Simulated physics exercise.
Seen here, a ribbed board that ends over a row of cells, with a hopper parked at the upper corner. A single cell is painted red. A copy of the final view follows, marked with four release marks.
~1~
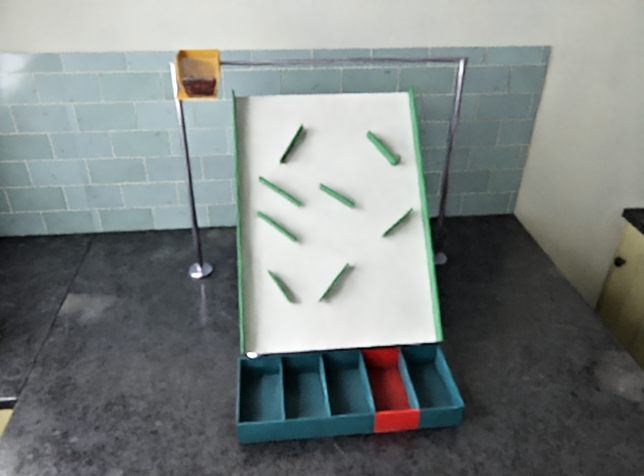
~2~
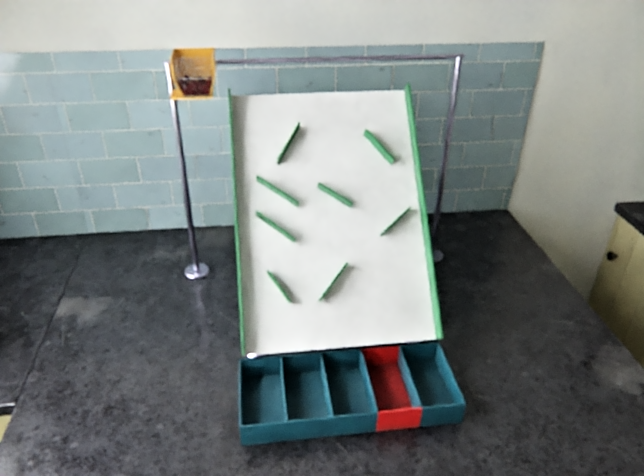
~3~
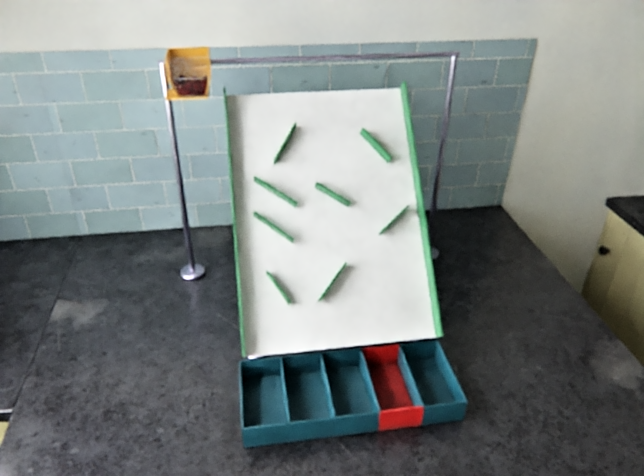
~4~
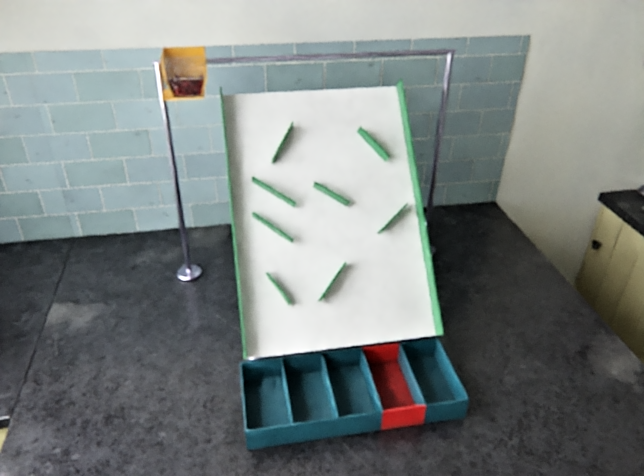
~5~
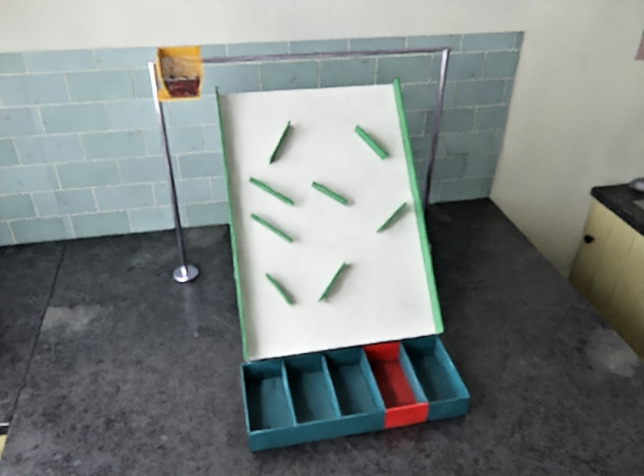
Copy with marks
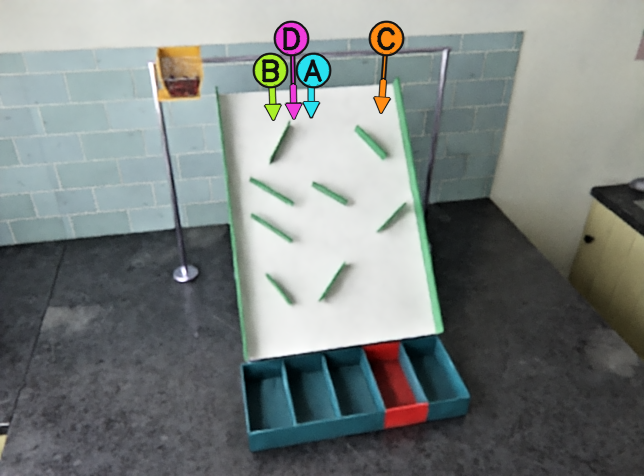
The view drifted slowly around a tilted white board with green ribs, set above a row of teal boxes with one red, while the small yellow hopper at upper left and everything else stayed still.
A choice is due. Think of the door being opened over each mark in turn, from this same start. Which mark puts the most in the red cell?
A beats the others.
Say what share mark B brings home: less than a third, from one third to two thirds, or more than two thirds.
Less than a third.
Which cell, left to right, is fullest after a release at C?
The fifth.
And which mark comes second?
The answer is D.
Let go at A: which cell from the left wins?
It is the fourth one.
On the marked copy, mark A meets the board at (311, 111); mark B meets the board at (273, 114); mark C meets the board at (381, 107); mark D meets the board at (293, 113).
If A is chosen, close to half in the red cell, close to a third in other cells, a small share held on the board.
If B is chosen, only a few in the red cell, the bulk in other cells, a small share held on the board.
If C is chosen, close to a quarter in the red cell, the bulk in other cells.
If D is chosen, close to a quarter in the red cell, close to two thirds in other cells, a small share held on the board.
